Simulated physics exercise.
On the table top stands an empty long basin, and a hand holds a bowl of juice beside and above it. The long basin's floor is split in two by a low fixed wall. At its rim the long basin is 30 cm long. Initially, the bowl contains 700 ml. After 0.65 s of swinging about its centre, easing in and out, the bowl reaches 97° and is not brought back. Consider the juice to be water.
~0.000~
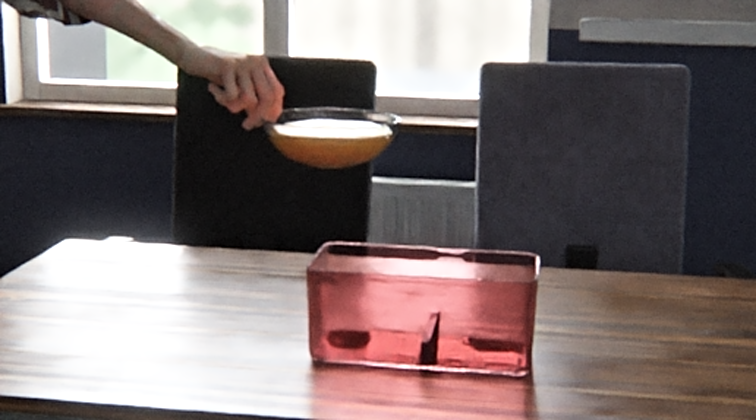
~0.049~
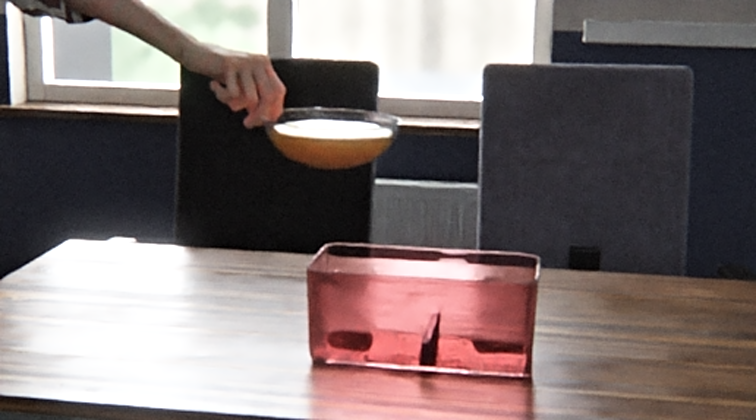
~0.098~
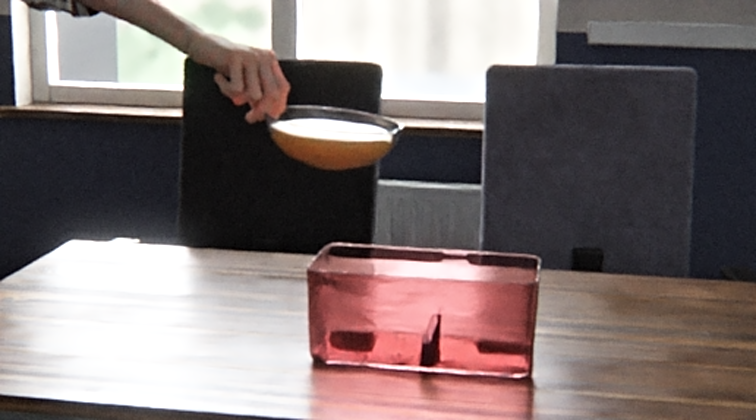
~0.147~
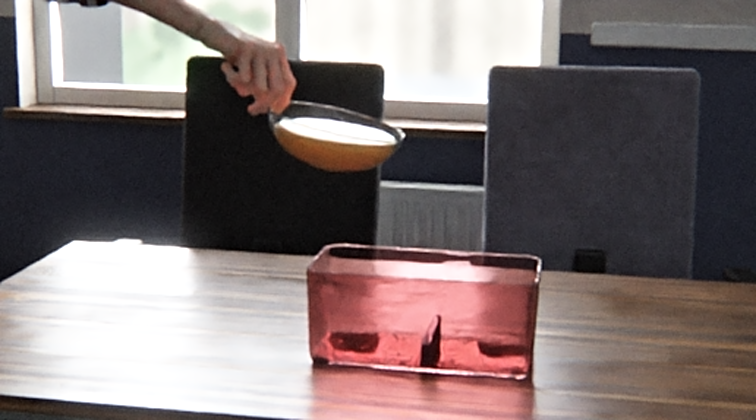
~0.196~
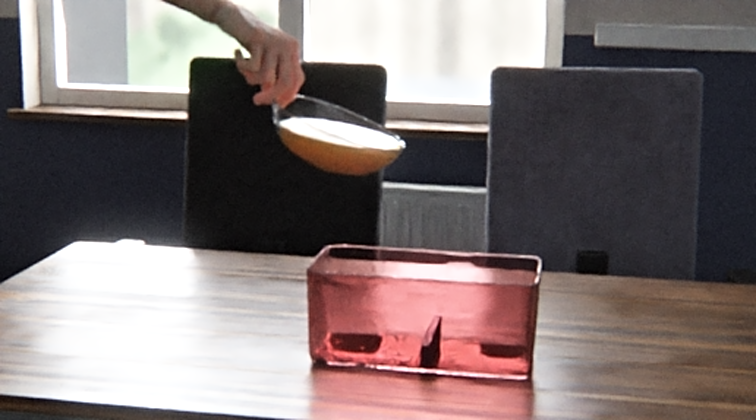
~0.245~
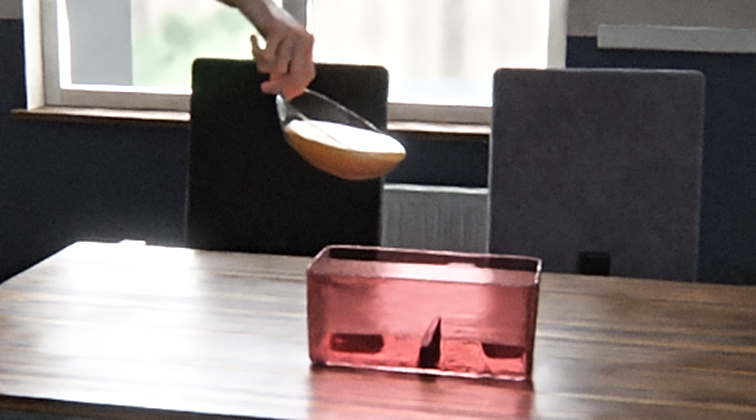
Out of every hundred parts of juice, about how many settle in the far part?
About 47 out of 100.
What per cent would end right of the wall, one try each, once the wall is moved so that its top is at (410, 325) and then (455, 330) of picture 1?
It comes to 70 per cent, and then 25 per cent.
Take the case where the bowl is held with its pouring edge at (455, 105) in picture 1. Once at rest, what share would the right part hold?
It would then come to around 60 percent.
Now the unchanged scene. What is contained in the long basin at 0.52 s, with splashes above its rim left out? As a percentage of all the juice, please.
Near 52 in a hundred.
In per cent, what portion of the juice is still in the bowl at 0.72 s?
I'd say some 0 per cent remains.
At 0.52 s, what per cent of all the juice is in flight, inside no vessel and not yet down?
Around 44 in a hundred.
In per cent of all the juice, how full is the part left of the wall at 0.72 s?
The left part holds some 36 per cent.
By 0.52 s the tilt is 87° and 4 per cent is still to pour, 10 is left of the wall and 42 right of it.
By 0.72 s the tilt is 97° and 0 per cent is still to pour, 37 is left of the wall and 52 right of it.
By 0.92 s the tilt is 97° and 0 per cent is still to pour, 46 is left of the wall and 51 right of it.
By 1.15 s the tilt is 97° and 0 per cent is still to pour, 50 is left of the wall and 47 right of it.
At rest 50 per cent lies left of the wall, 47 right of it and 3 outside.
